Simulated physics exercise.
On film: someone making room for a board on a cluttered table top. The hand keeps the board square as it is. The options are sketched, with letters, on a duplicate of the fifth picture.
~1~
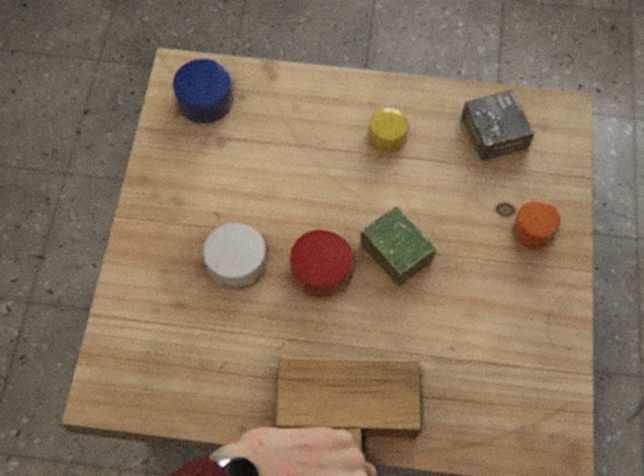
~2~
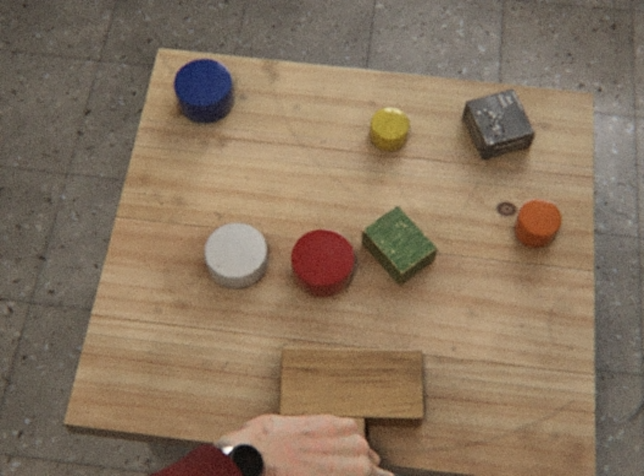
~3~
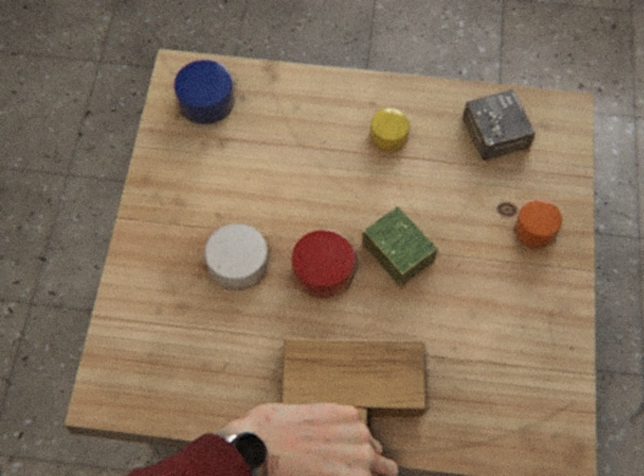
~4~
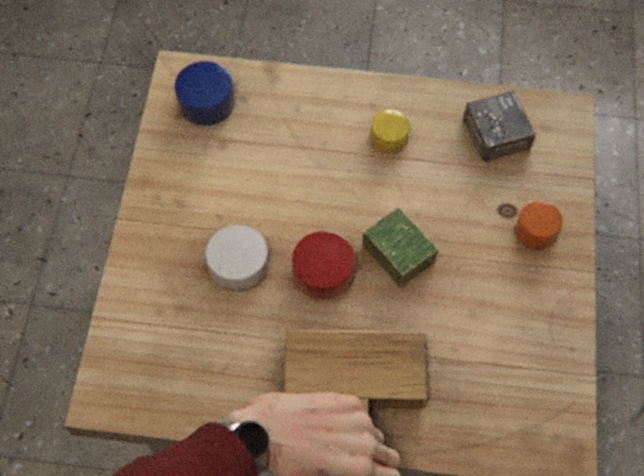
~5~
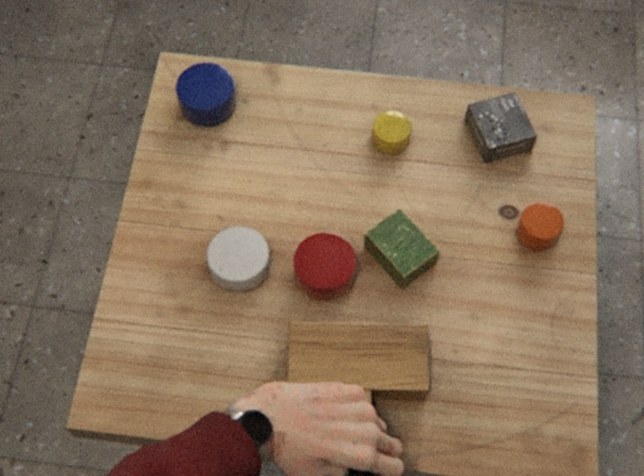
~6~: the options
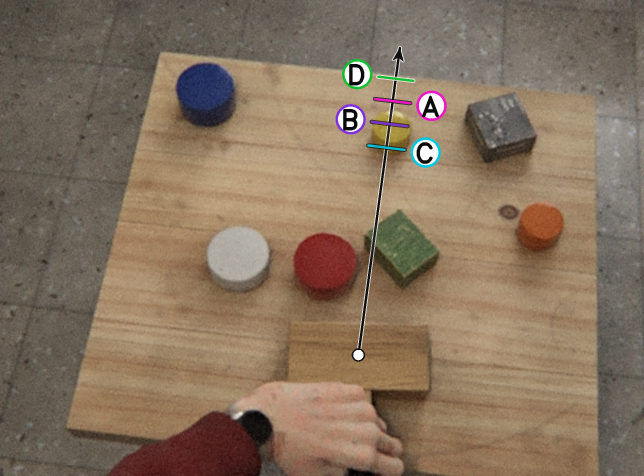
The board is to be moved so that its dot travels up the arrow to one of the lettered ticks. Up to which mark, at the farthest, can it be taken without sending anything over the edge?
At C, and not beyond.
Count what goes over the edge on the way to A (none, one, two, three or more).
By then, three or more.
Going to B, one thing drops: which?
The yellow pot.
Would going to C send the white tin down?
No.
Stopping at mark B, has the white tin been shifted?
No.
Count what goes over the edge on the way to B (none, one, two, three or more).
By then, one.
On the marked copy, A at (393, 101); B at (389, 124); C at (386, 148); D at (396, 79); the arrow from (358, 355) to (400, 48); the white dot at (358, 355).
Following C. Soon after the start, board (369, 281); green block (399, 217); red pot (327, 222).
Later, board (378, 208); yellow pot (392, 126); red pot (328, 153).
In the end, board (385, 155); yellow pot (393, 79); green block (396, 110); nothing has fallen.
As for the rest, A drops the red pot, yellow pot and green block; B drops the yellow pot; D drops the red pot, yellow pot and green block.
